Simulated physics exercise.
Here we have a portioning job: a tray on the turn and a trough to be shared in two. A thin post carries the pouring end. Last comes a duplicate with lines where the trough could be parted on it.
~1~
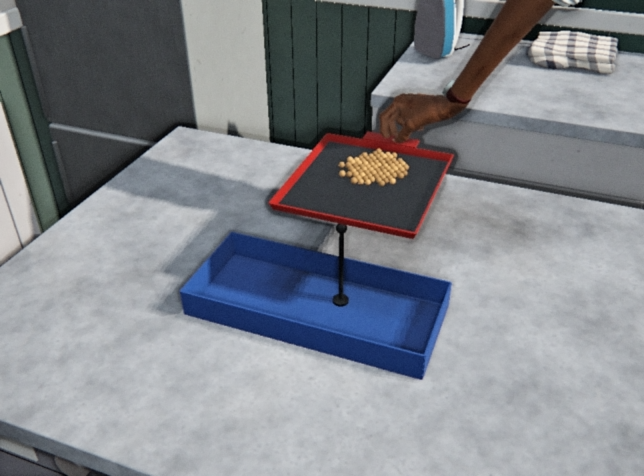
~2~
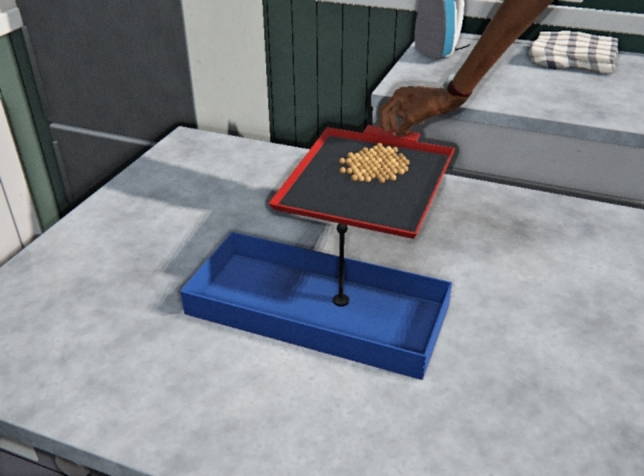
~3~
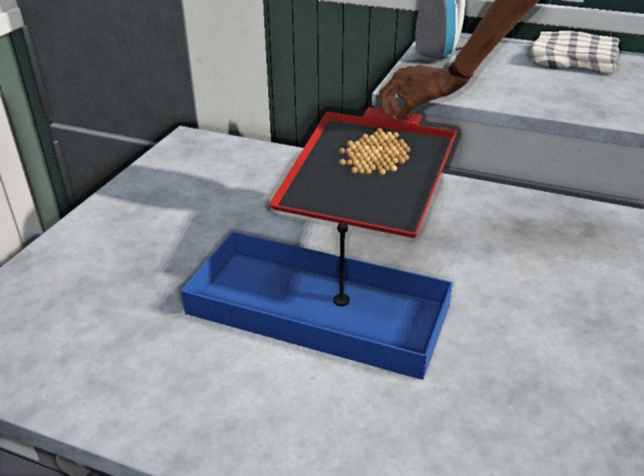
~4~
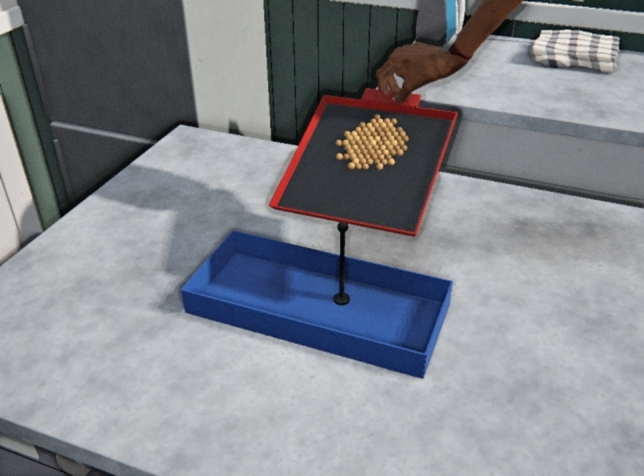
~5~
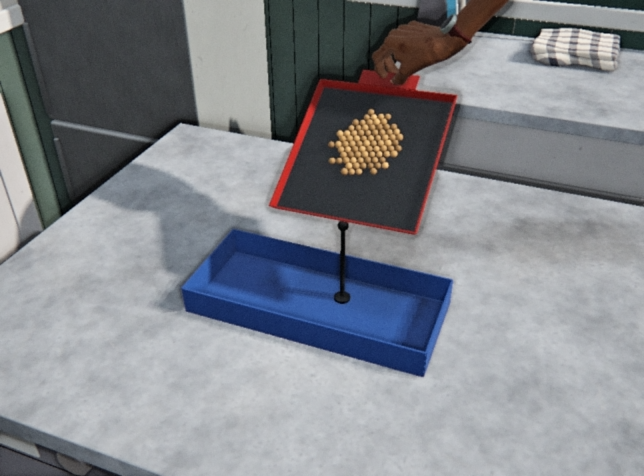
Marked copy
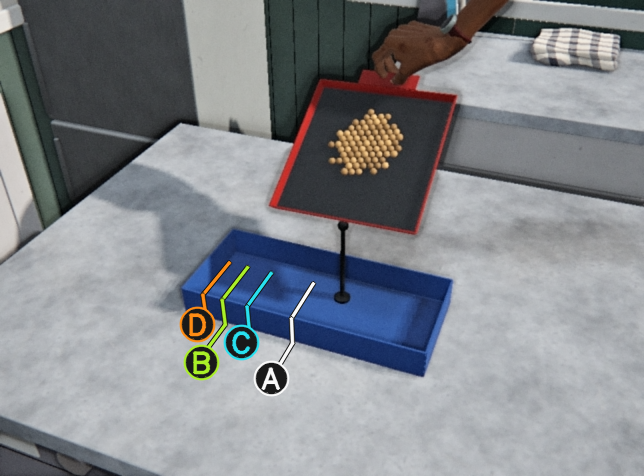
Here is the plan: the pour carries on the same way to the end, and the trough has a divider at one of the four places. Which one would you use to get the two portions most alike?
Take A.
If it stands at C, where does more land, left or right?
The right side.
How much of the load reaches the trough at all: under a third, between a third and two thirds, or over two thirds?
About that: Over two thirds.
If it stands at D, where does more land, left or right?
More lands on the right.
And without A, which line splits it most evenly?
That would be C.
On the marked copy, line A crosses the front rim at (291, 317); line B crosses the front rim at (222, 299); line C crosses the front rim at (247, 305); line D crosses the front rim at (203, 294).
With A, of what is caught, close to half on the left of the divider, close to half on the right.
With B, of what is caught, none at all on the left of the divider, the whole lot on the right.
With C, of what is caught, a small share on the left of the divider, the bulk on the right.
With D, of what is caught, only a few on the left of the divider, all but a few on the right.
